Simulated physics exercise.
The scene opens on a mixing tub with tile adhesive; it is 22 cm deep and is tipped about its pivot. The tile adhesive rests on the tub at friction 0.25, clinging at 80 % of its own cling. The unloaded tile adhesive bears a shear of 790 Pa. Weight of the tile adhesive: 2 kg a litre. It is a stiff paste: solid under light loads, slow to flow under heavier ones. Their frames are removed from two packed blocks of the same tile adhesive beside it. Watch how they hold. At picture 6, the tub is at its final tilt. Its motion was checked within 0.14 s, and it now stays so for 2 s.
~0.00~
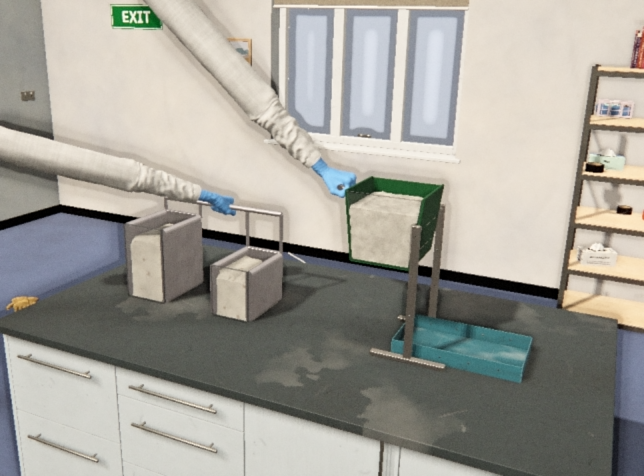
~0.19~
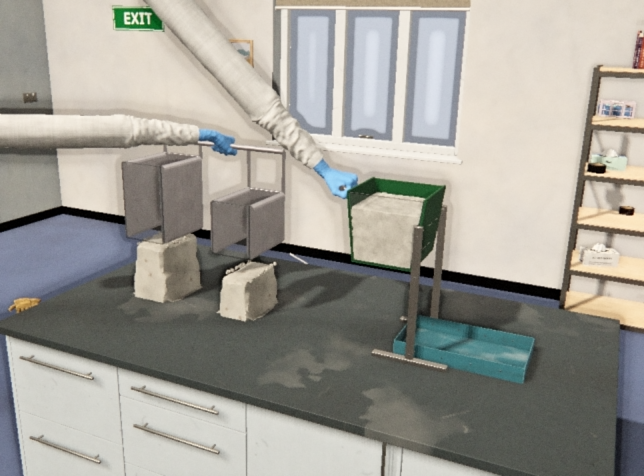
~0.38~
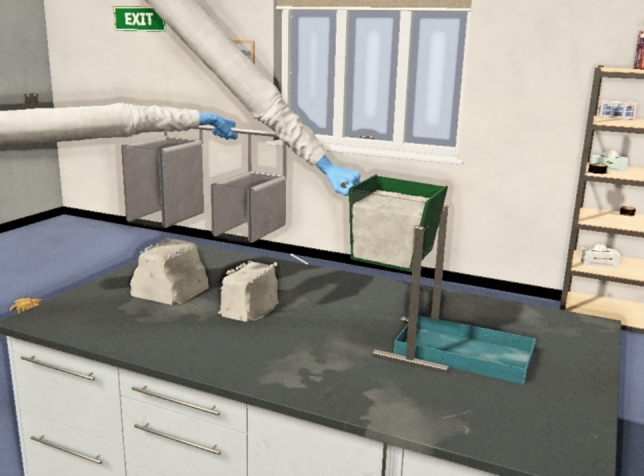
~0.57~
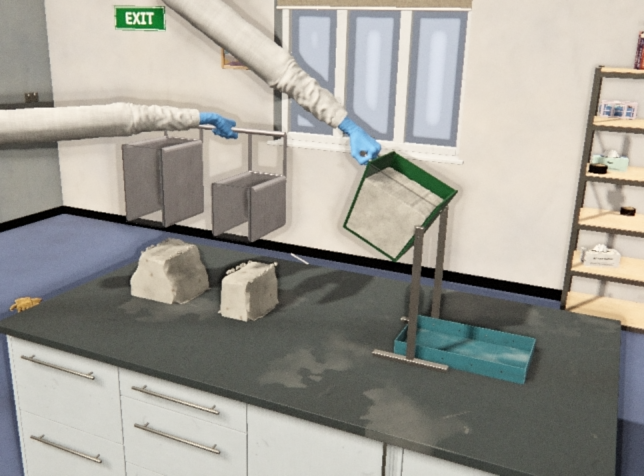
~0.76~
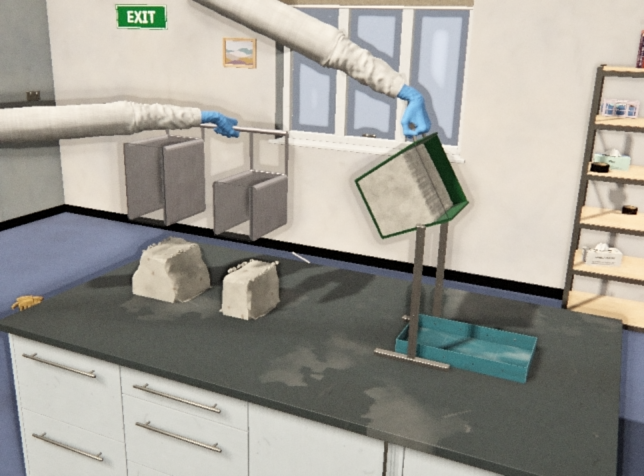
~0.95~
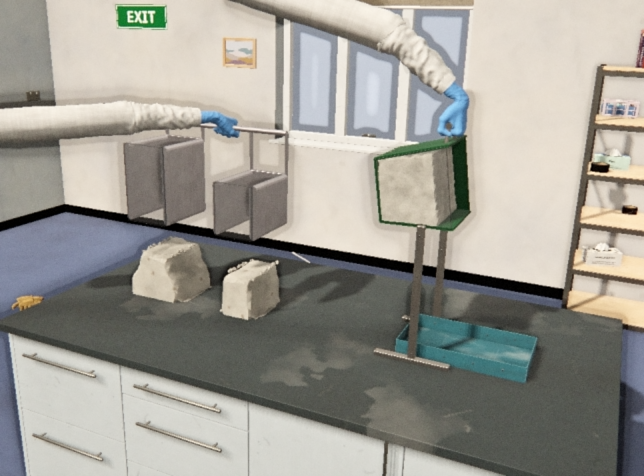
The clip opens with two gloved hands above a dark bench, one on a green tub of grey adhesive. The left hand lifts grey casings off two pale blocks, and the left block sags a little. The other hand then turns the tub rightward nearly onto its side, the adhesive still inside.
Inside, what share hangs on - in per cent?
I would say around 100 per cent.
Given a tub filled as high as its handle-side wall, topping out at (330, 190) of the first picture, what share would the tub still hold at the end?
I'd guess around 60 per cent remains.
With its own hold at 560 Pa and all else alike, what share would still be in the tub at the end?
I'd say around 75 percent.
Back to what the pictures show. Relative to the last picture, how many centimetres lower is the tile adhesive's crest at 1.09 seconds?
Roughly 1 cm.
After 1.09 s, the tub is at 82 degrees and holds 100 %.
After 1.26 s, the tub is at 82 degrees and holds 100 %.
After 1.43 s, the tub is at 82 degrees and holds 100 %.
After 1.60 s, the tub is at 82 degrees and holds 100 %.
After 2.95 s, the tub is at 82 degrees and holds 100 %.
